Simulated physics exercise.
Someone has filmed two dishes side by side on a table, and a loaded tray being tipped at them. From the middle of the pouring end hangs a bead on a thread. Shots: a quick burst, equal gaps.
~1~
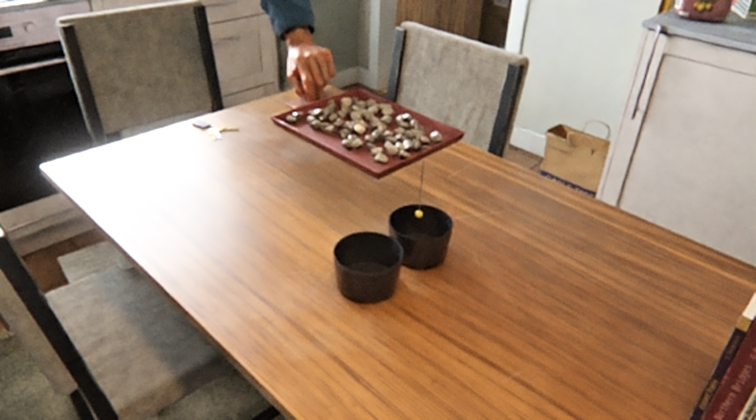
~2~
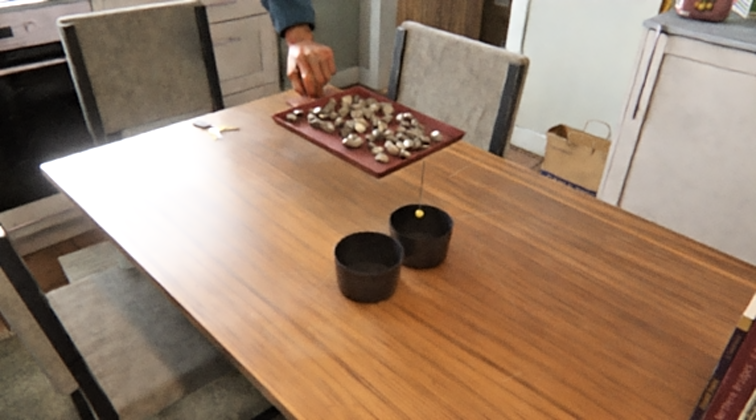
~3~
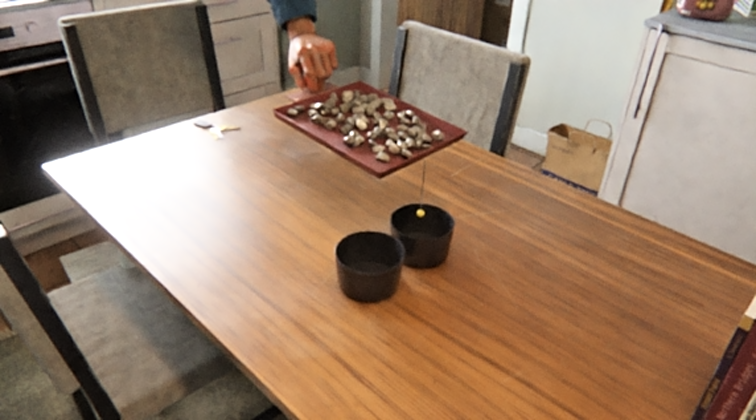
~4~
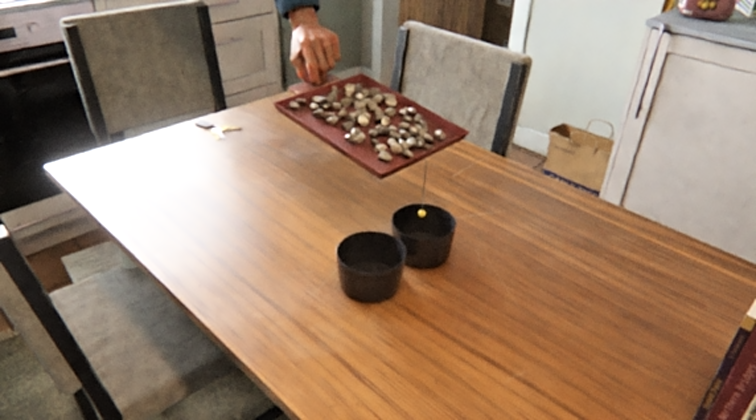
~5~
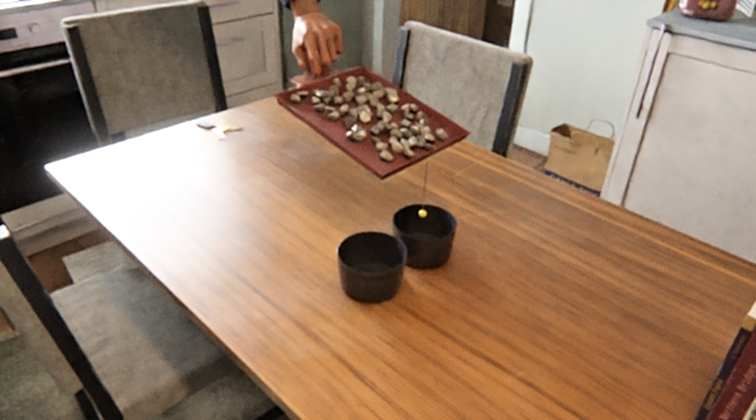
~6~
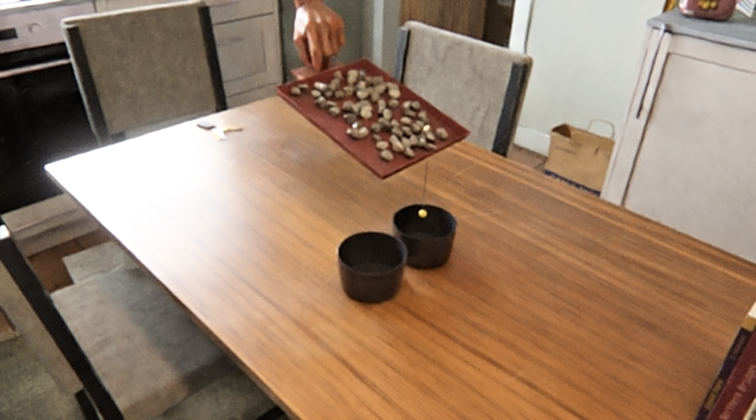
The video shows a hand holding a dark red tray of gravel above two black dishes on a wooden table, then slowly raising its far end so it tilts slightly, while a yellow bead hangs from the near end.
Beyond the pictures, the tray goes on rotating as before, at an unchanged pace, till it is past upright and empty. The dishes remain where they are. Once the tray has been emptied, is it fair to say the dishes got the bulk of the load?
No, they got less than half.
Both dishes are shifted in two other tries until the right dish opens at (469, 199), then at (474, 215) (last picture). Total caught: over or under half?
Held in all, by try: A smaller portion, then a larger portion.
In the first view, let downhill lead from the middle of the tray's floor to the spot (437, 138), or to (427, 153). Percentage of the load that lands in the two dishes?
The first gives 10 %, the second 20 %.
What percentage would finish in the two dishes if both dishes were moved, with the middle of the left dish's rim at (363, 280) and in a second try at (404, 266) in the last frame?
Close to 50 in a hundred, then close to 90 in a hundred.
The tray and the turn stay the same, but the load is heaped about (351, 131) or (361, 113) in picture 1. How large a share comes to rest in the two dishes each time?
Roughly 40 and 30 percent, in that order.
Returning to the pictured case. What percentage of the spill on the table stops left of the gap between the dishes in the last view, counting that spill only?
Near 0 per cent.
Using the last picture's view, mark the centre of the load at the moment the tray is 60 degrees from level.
About (424, 145).
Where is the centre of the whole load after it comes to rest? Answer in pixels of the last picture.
Around (439, 270).
Soon, tray tipped steeply; most on the tray; a stray few outside both; a small part in the air.
A while on, tray tipped past a quarter turn; a small part on the tray; a small part in the left dish; about a quarter in the right dish; about half outside both; about a quarter in the air.
Towards the end, tray tipped past a quarter turn; a small part in the left dish; about a quarter in the right dish; about two thirds outside both.
Finally, tray tipped past a quarter turn; a small part in the left dish; about a quarter in the right dish; about two thirds outside both.
